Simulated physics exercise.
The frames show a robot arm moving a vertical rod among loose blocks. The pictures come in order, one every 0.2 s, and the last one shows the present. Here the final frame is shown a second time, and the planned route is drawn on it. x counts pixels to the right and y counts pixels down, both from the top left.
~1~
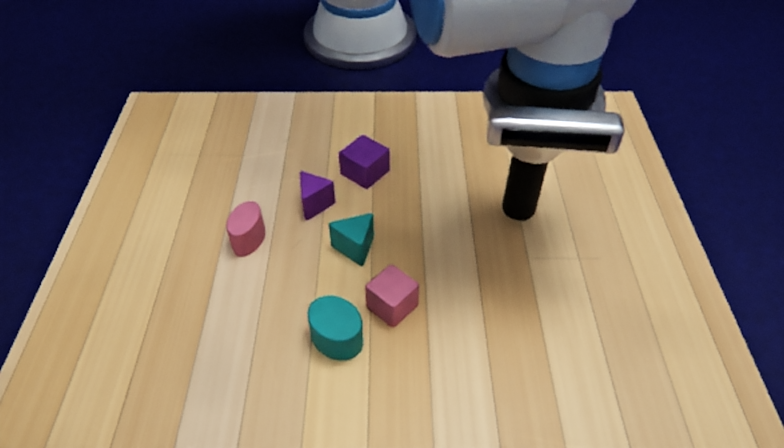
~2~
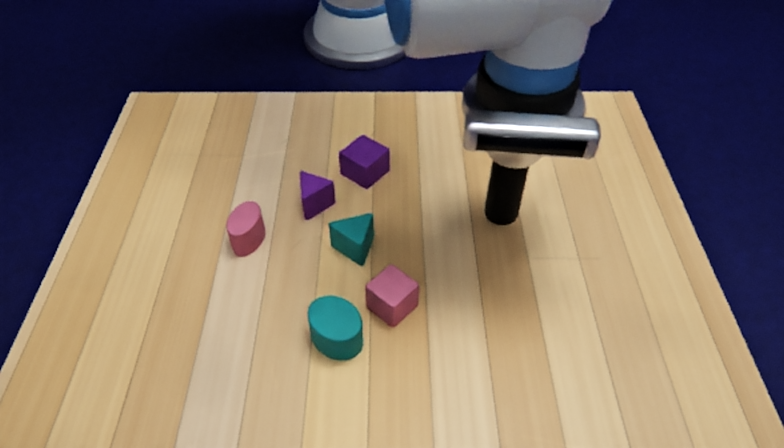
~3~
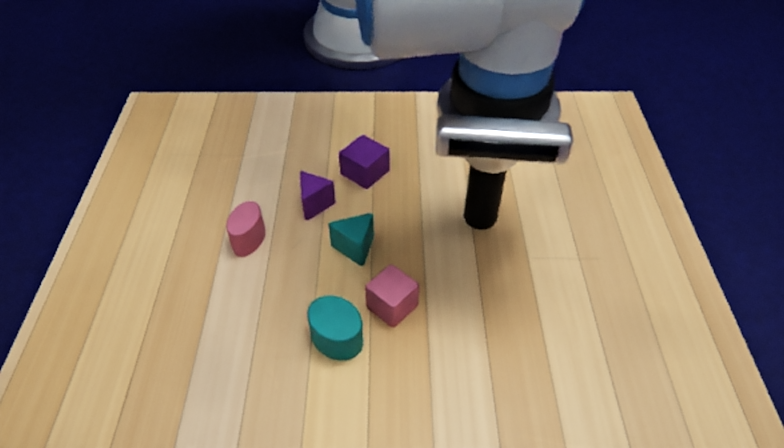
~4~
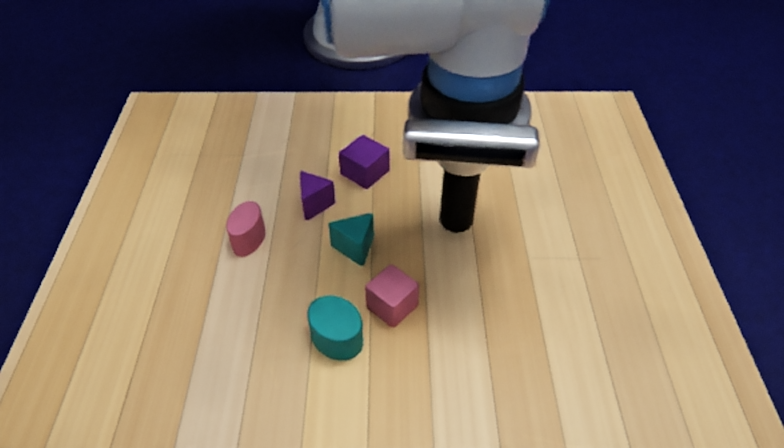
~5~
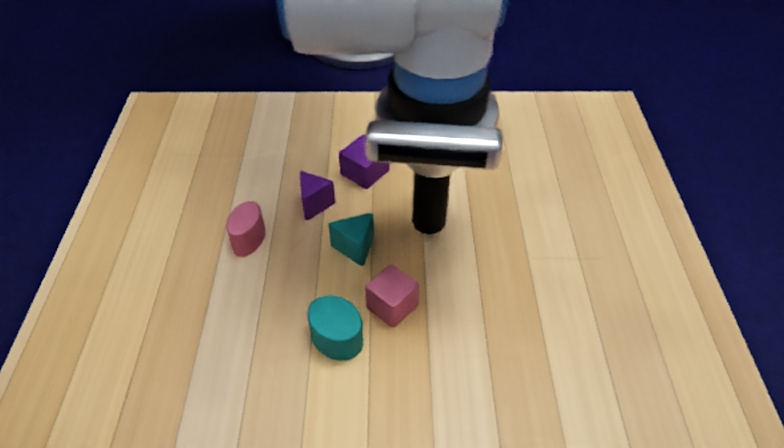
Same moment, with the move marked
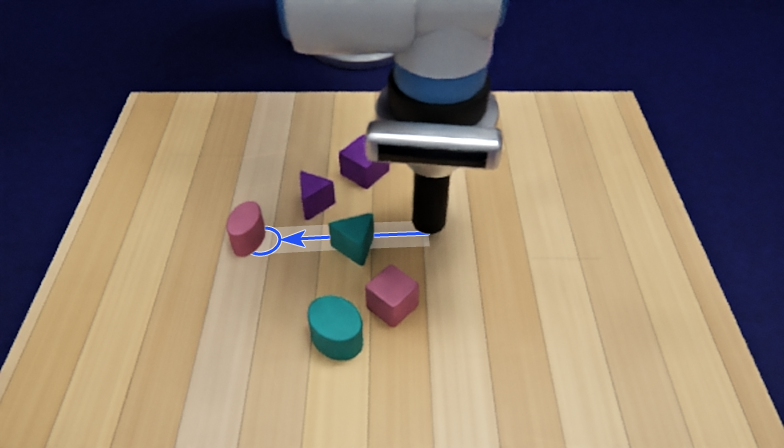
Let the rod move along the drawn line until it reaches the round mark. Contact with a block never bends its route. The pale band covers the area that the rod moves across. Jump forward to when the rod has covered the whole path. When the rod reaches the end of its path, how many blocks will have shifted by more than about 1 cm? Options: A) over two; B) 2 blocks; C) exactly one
Option B.
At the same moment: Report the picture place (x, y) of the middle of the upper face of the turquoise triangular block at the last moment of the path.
The centre of its top will be at (308, 241).
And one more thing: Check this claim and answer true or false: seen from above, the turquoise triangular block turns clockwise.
That is false.
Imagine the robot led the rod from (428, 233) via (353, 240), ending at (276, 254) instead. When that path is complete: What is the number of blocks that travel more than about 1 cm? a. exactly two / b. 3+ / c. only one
Option c.
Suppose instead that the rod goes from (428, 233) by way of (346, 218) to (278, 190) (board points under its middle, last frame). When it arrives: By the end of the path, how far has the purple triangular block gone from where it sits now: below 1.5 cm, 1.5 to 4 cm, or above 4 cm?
My answer is that it shifts over 4 cm.
Path on the board, from (428, 233) directly to (263, 241).
On the path given first. One third of the way, rod at (373, 225); turquoise triangular block at (343, 229), turned 30° anticlockwise.
Two thirds of the way, rod at (316, 228); turquoise triangular block at (308, 241), turned 110° anticlockwise.
At the end, rod at (260, 231); pink oval at (224, 218); purple triangular block in place; turquoise triangular block at (308, 241), turned 110° anticlockwise.
